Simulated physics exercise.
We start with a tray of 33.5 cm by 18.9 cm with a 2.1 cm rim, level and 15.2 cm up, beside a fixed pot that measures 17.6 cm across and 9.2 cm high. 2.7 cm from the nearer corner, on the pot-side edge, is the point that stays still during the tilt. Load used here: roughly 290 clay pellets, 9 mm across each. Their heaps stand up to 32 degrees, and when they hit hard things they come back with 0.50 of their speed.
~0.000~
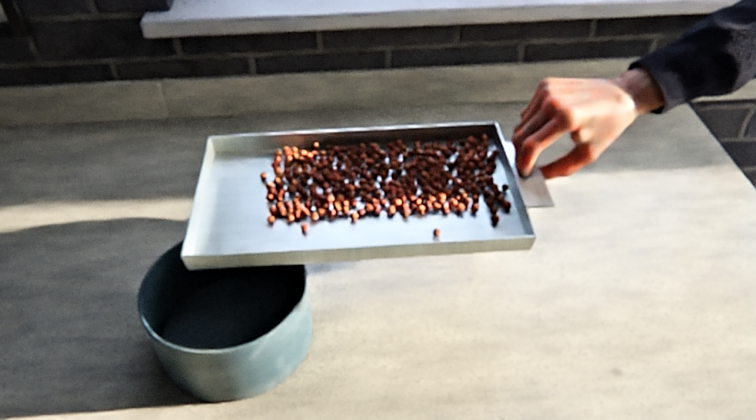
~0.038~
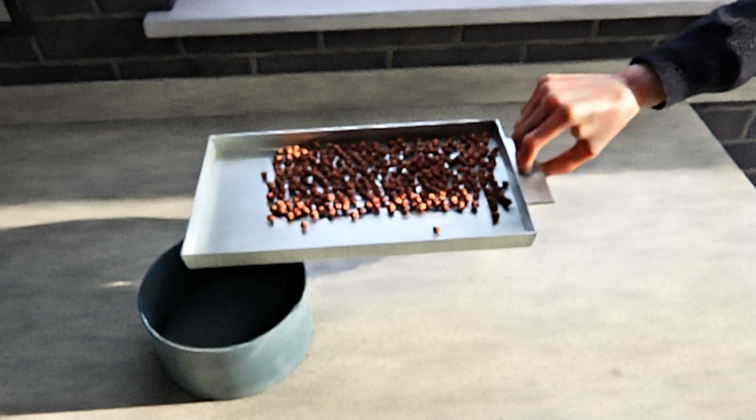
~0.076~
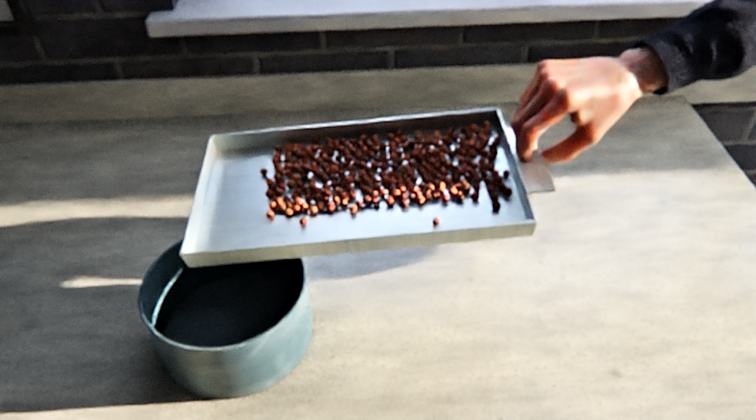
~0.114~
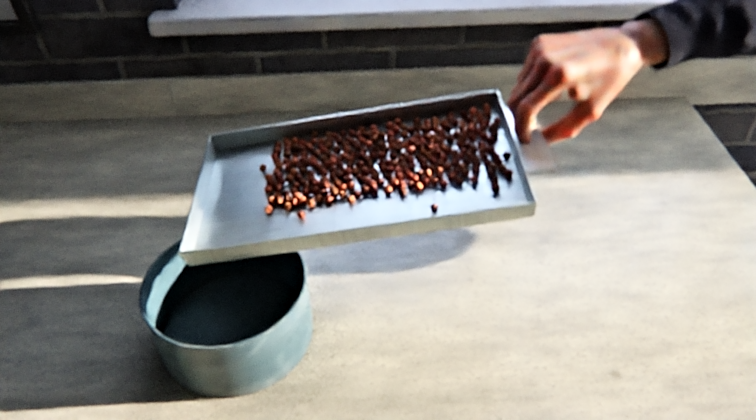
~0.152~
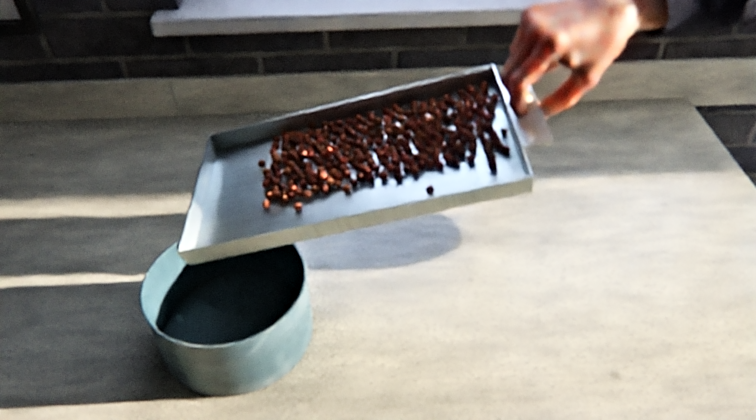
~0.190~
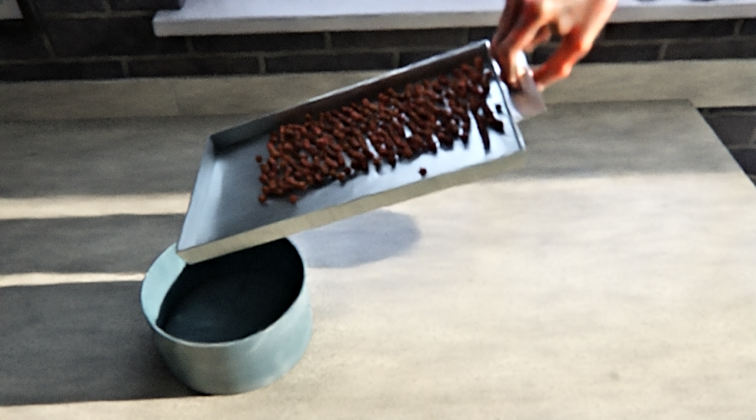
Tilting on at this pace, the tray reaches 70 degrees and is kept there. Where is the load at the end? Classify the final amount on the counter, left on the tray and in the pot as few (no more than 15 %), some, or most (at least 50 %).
Counter: Most. Tray: Some. Pot: Few.
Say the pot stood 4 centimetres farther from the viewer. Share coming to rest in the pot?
Estimated share: Around 5 in a hundred.
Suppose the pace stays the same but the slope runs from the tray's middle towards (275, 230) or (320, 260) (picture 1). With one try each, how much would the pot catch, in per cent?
Roughly 15 % for the first direction, roughly 15 % for the second.
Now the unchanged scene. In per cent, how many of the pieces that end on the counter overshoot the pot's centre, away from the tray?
It comes to near 100 percent.
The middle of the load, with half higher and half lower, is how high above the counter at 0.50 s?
Some 24 cm above the counter.
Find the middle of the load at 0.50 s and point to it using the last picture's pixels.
Approx. (228, 118).
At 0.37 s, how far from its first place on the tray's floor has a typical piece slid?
About 2 cm.
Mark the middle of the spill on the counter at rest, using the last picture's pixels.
Around (99, 285).
After 0.37 s, tilt 45 degrees; the tray holds 100 %, the pot 0 %.
After 0.50 s, tilt 64 degrees; the tray holds 100 %, the pot 0 %.
After 0.75 s, tilt 70 degrees; the tray holds 30 %, the pot 0 %.
In the end, at 1.6 s, counter 70 %, tray 30 %, pot 5 %.
